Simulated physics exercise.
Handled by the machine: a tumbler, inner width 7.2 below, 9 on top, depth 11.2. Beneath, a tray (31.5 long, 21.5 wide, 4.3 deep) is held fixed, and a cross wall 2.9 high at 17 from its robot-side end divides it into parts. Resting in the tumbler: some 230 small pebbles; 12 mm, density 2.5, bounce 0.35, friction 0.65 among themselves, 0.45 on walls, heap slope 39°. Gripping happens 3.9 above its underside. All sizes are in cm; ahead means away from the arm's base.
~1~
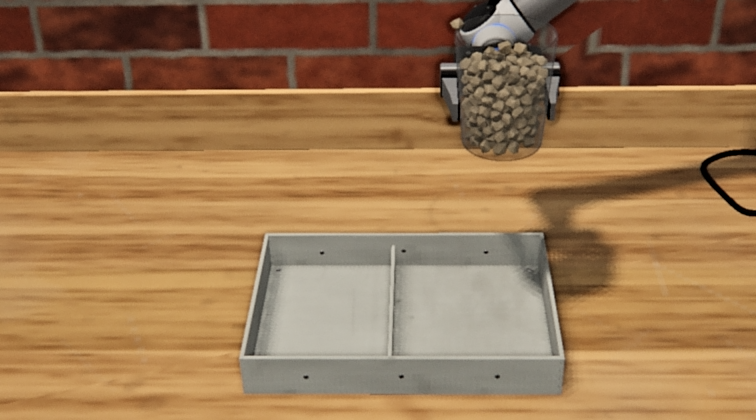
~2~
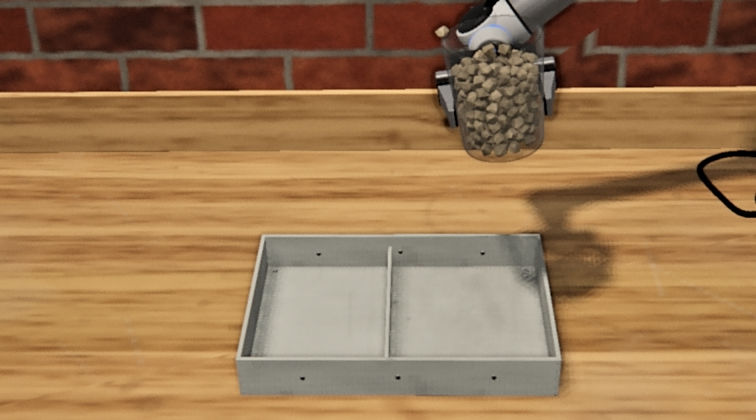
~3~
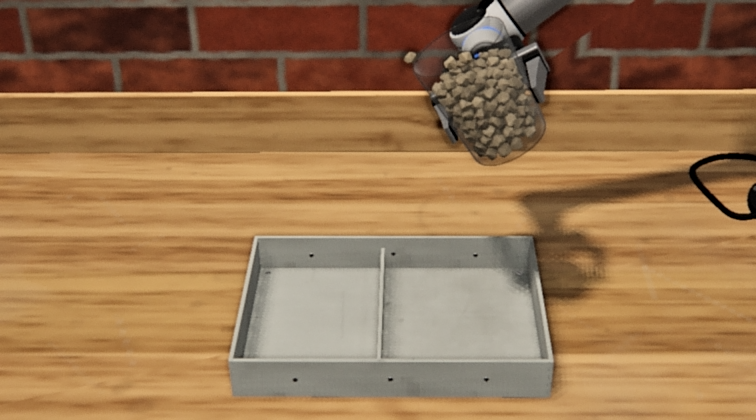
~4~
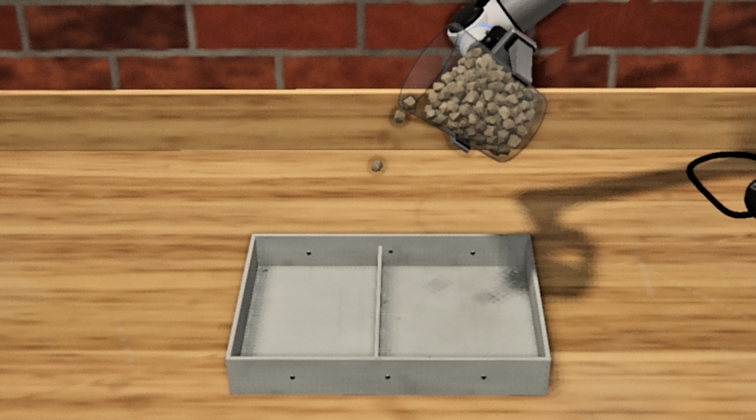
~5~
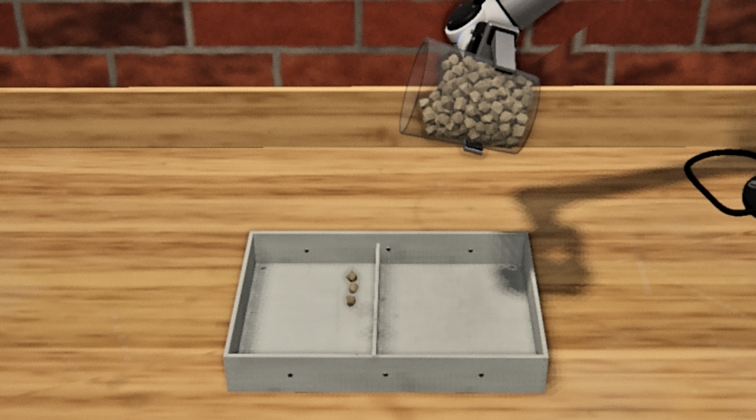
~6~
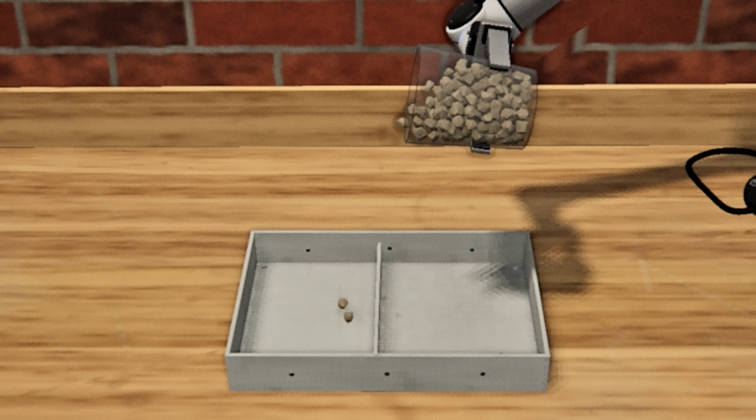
A robot arm tilts a clear tumbler of pebbles leftward, and a few drop into the gray tray's left part.
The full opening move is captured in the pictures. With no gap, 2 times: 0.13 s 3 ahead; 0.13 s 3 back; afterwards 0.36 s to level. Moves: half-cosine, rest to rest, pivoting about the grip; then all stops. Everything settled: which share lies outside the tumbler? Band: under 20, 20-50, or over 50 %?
20-50 %.
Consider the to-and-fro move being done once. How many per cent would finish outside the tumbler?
My guess is near 20 per cent.
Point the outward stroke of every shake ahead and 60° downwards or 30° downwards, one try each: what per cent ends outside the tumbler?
Some 5 and 20 per cent.
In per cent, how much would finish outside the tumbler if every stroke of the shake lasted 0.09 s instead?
Estimate for that case: 55 %.
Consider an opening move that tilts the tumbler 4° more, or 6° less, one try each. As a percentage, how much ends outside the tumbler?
It would be around 40 and 20 per cent.
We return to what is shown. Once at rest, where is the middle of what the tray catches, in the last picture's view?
Around (331, 316) in the last view.
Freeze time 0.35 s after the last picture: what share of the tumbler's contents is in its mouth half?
45 %.
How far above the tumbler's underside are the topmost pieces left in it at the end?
Top of the fill: Near 9.0 cm.
Then, 0.35 s on, tilted 81° forward, highest piece 29 above the table; 191 in the tumbler, 15 in the far-side part, 4 in the robot-side part, 24 in flight or on a rim.
Then, 0.70 s on, tilted 39° forward, highest piece 31 above the table; 161 in the tumbler, 56 in the far-side part, 16 in the robot-side part, 1 in flight or on a rim.
Then, 1.08 s on, level, highest piece 32 above the table; 161 in the tumbler, 57 in the far-side part, 16 in the robot-side part.
Then, 2.13 s on, level, highest piece 32 above the table; 161 in the tumbler, 57 in the far-side part, 16 in the robot-side part.
In the end, 161 in the tumbler, 57 in the far-side part, 16 in the robot-side part. That is 31 % outside the tumbler.
